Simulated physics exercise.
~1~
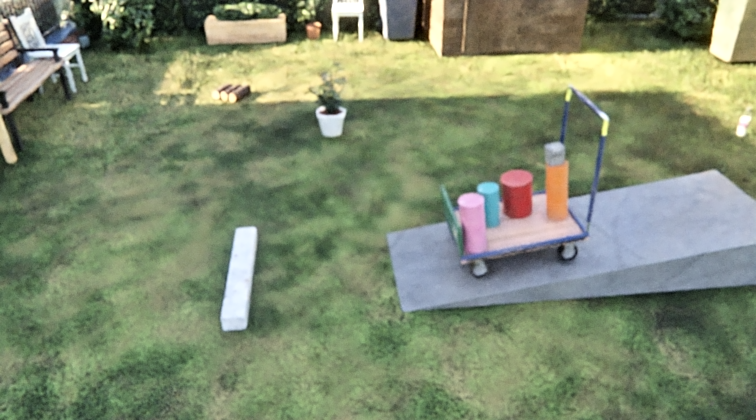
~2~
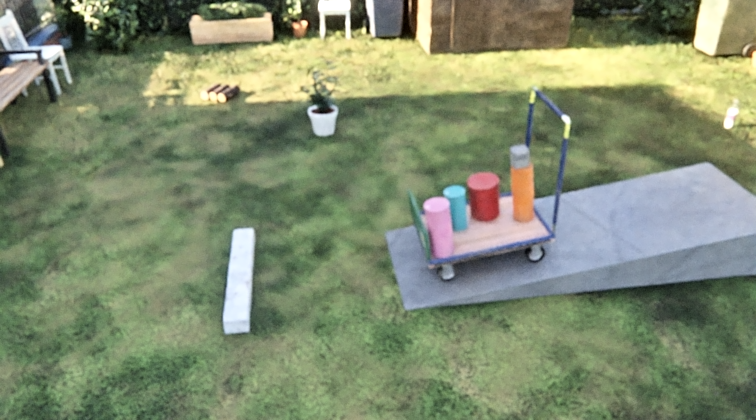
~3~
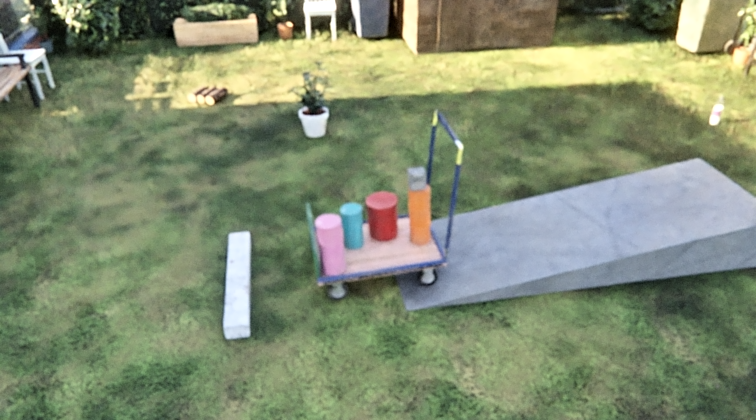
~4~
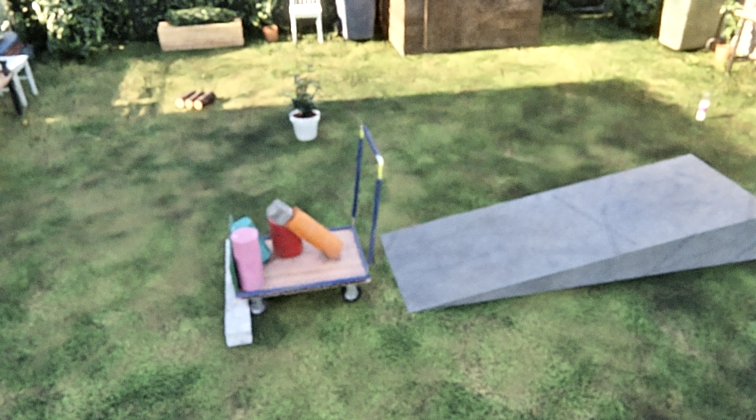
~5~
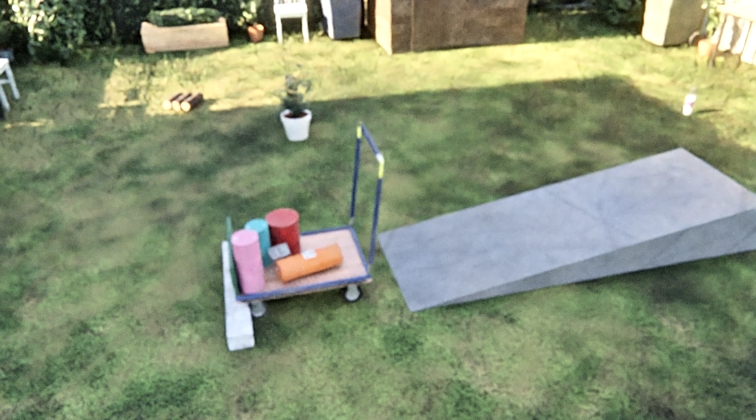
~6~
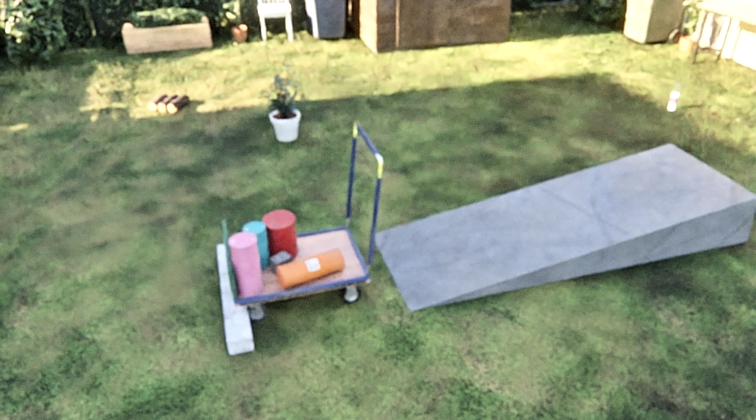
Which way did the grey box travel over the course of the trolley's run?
The grey box travelled to the left, riding on top of the orange canister before toppling at the kerb.
